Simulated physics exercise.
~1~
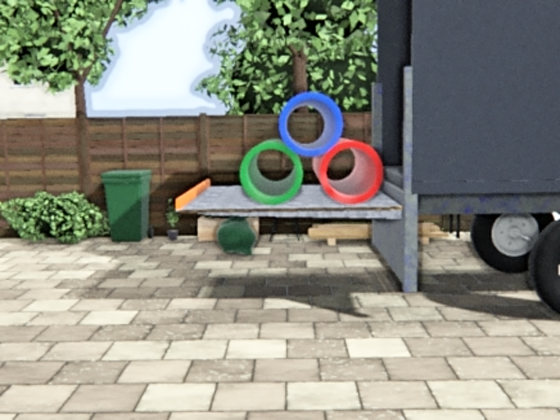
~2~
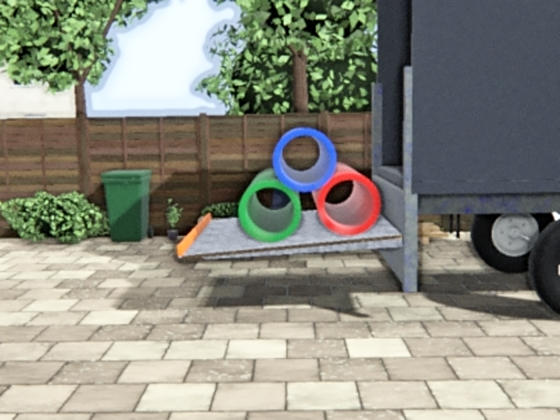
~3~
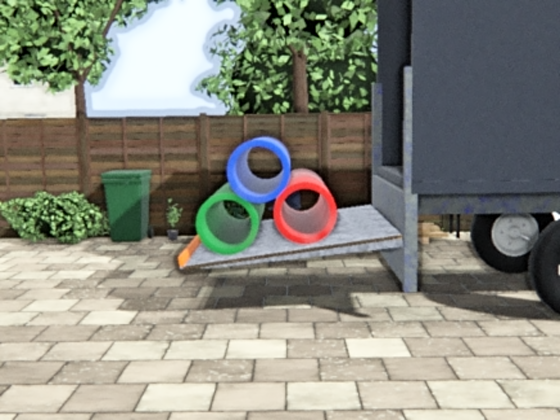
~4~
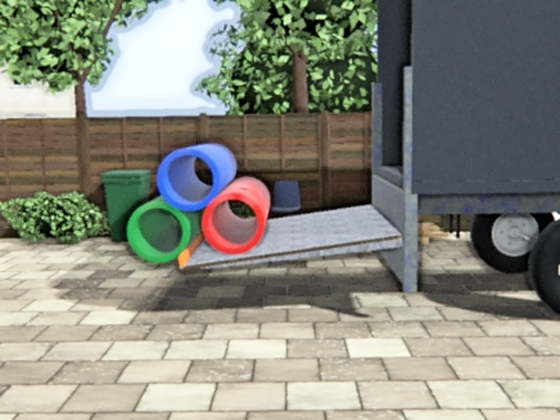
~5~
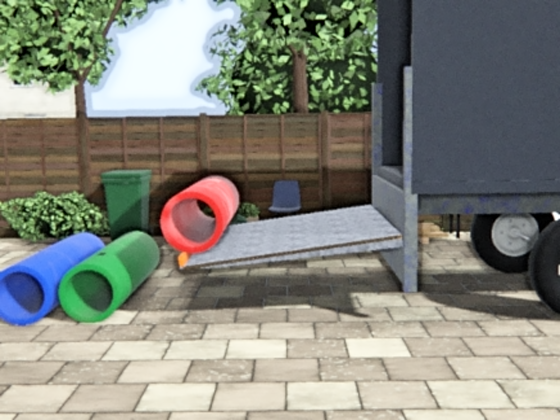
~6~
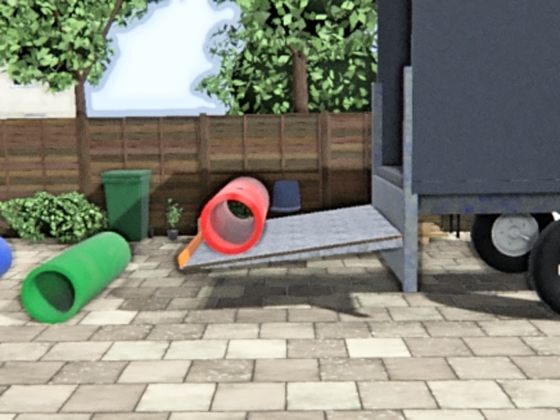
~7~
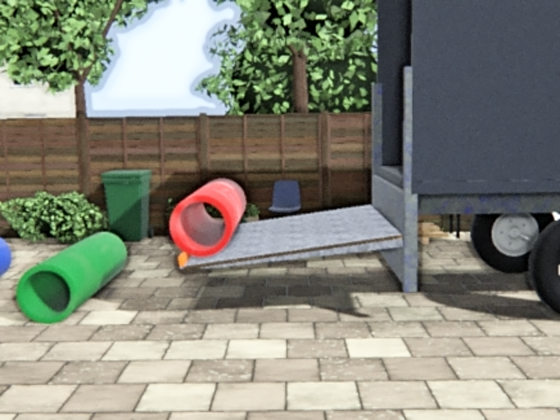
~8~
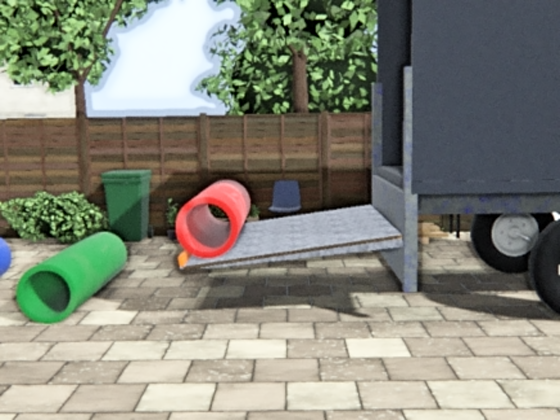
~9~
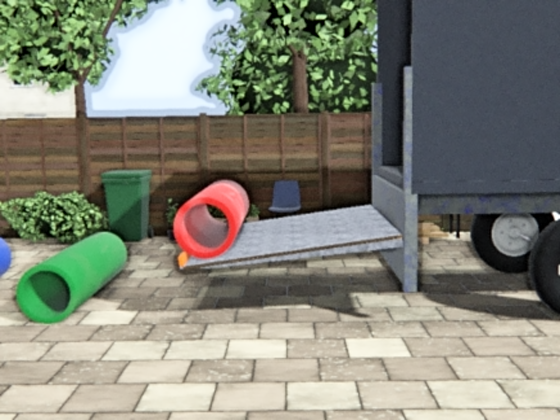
The clip opens on a truck's raised tail-lift plate holding three hollow pipes, a blue one resting on top of a green and a red, with an orange flap at the outer edge. The plate drops a little, then tilts down to the left, and the stacked pipes roll together toward the flap, which leans outward. The green pipe goes over the edge, with the blue following, and both land on the paving and roll left. The red one rocks back and forth at the flap. Finally it rests there on the plate, while green lies on the ground and blue sits partly out of view at far left.
